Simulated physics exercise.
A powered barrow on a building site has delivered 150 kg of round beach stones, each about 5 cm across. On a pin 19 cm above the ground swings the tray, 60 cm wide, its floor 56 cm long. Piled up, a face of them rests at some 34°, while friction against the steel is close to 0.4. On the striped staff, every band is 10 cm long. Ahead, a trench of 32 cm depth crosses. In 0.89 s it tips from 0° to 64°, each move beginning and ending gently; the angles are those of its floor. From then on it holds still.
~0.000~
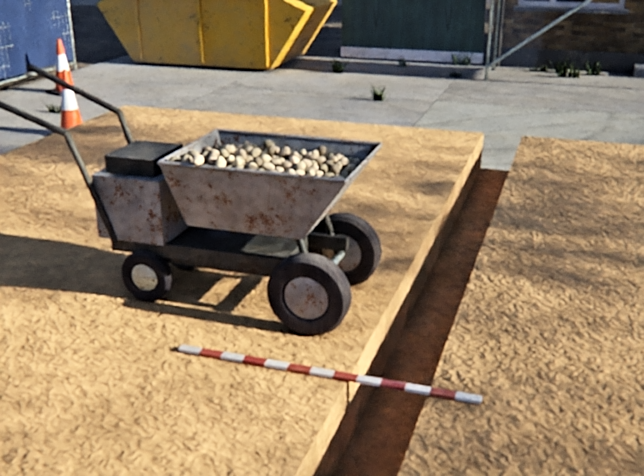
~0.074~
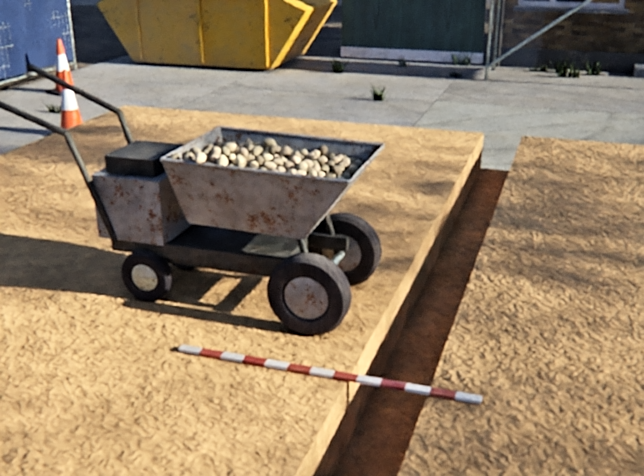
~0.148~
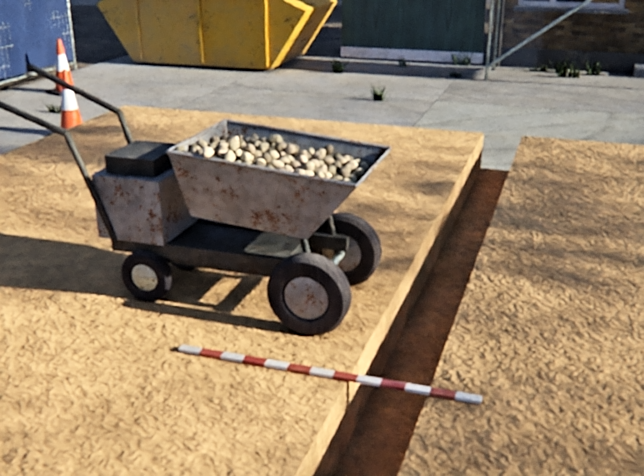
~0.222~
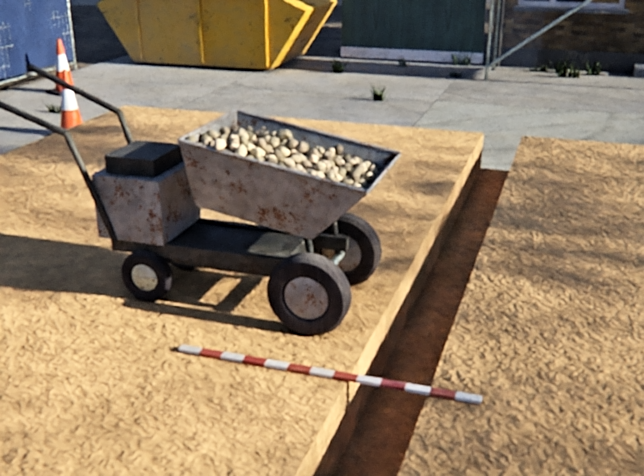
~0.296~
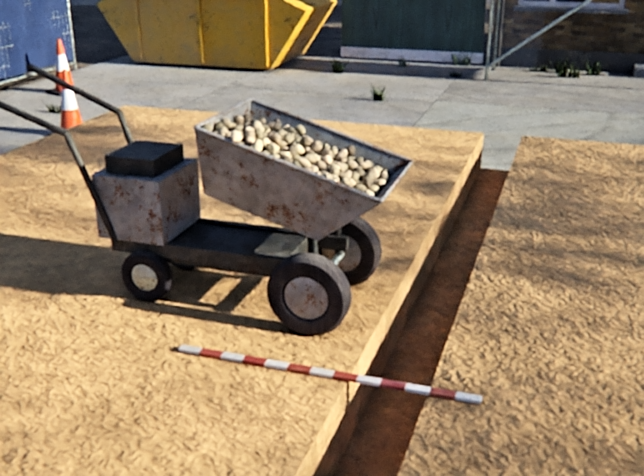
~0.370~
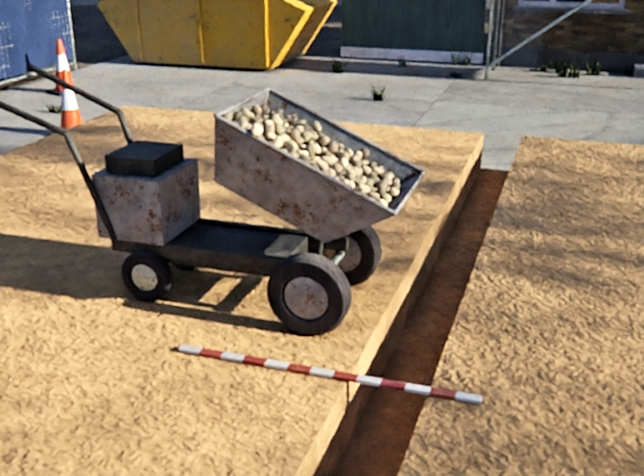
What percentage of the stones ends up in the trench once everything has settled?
About 20 per cent.
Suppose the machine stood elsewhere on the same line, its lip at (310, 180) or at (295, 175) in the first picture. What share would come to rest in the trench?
45 % and 60 %.
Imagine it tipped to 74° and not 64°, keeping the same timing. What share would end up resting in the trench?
Then roughly 15 percent.
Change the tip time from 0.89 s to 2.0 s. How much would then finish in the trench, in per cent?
With that change, it comes to around 30 per cent.
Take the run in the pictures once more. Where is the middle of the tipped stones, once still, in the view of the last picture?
Near (505, 330).
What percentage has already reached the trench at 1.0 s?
By that moment, roughly 0 per cent of the load.
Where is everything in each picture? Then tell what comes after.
In the first picture, the tray is at 0°, its lip at (346, 181); the top of the load is at (268, 152).
The second picture shows lip at (349, 183), floor tilted 1°, highest stones at (266, 149); the stones move at 0.3 m/s on average.
In the third picture, the tray is at 5°, its lip at (356, 186); the top of the load is at (267, 145); the stones move at 0.6 m/s on average.
In the fourth picture, the tray is at 10°, its lip at (368, 193); the top of the load is at (254, 138); the stones move at 0.8 m/s on average.
The fifth picture shows lip at (381, 202), floor tilted 17°, highest stones at (251, 125); the stones move at 0.9 m/s on average.
In the sixth picture, the tray is at 24°, its lip at (395, 214); the top of the load is at (265, 116); the stones move at 1.0 m/s on average.
After 0.7 s the floor is at 54°; 100 % in the tray; the foremost stones are at (436, 245).
After 1.0 s the floor is at 64°; 73 % in the tray, 27 % past the trench; the foremost stones are at (534, 321).
After 1.3 s the floor is at 64°; 36 % in the tray, 64 % past the trench; the foremost stones are past the picture's edge.
After 3.3 s the floor is at 64°; 3 % in the tray, 20 % in the trench, 78 % past the trench; the foremost stones are past the picture's edge.
